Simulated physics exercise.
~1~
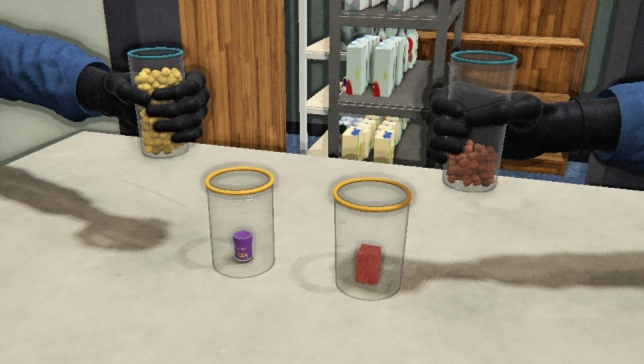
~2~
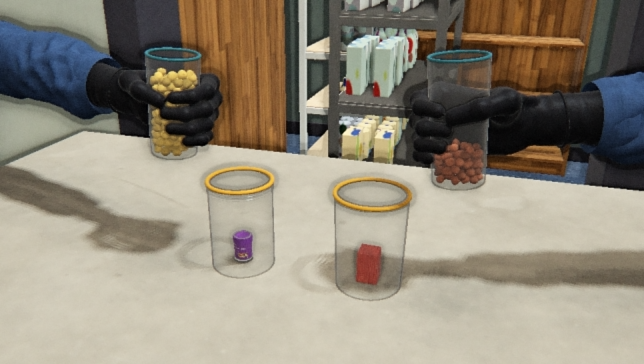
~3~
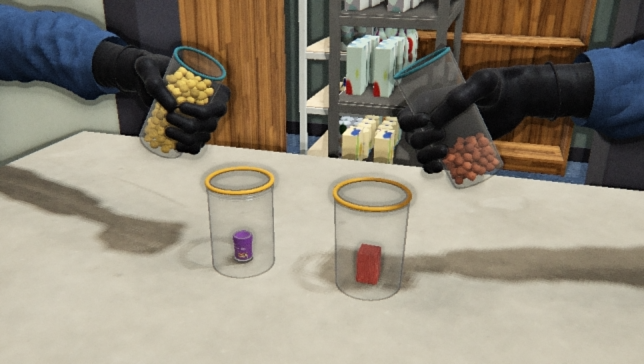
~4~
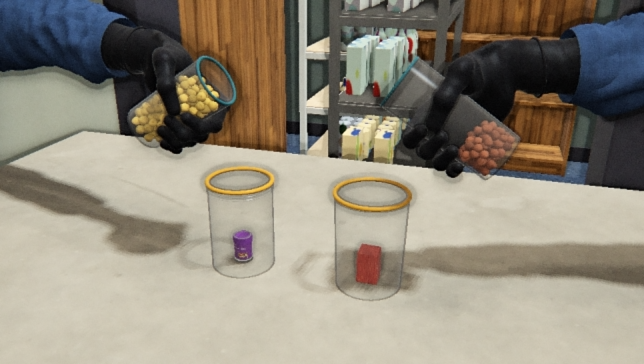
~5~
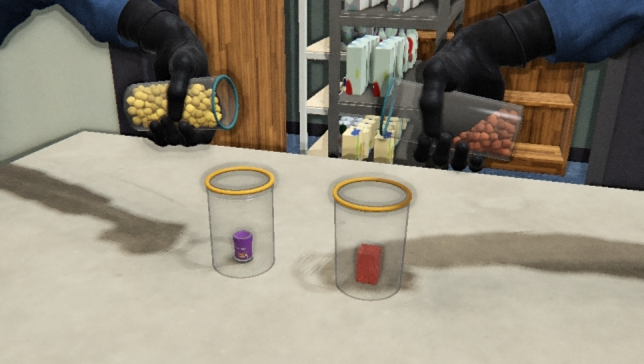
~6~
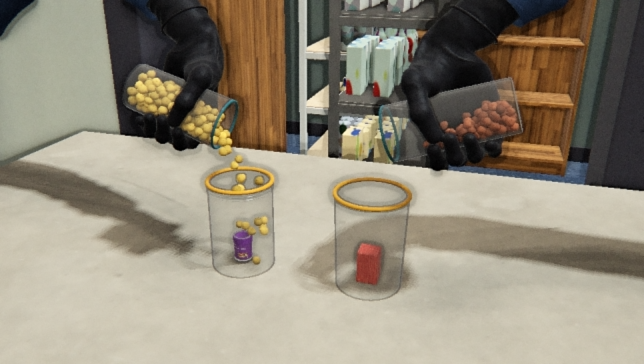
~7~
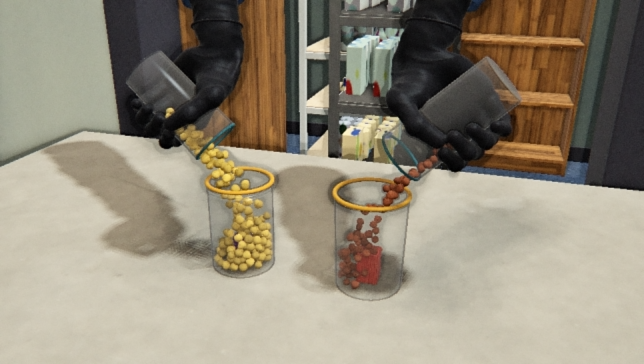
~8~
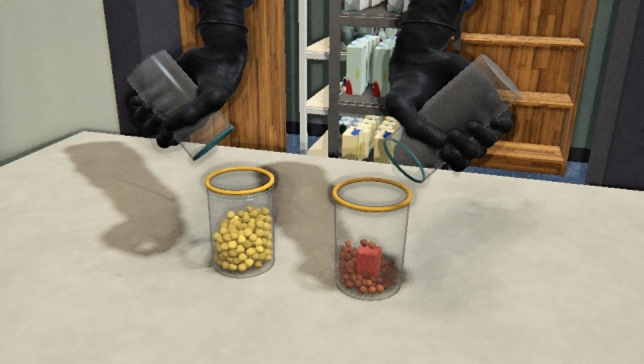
Two black-gloved hands tipped cups of yellow and dark red balls into two clear containers on a counter, the yellow starting first, until both cups were empty; the small purple object on the left got buried, while the red block on the right still showed.
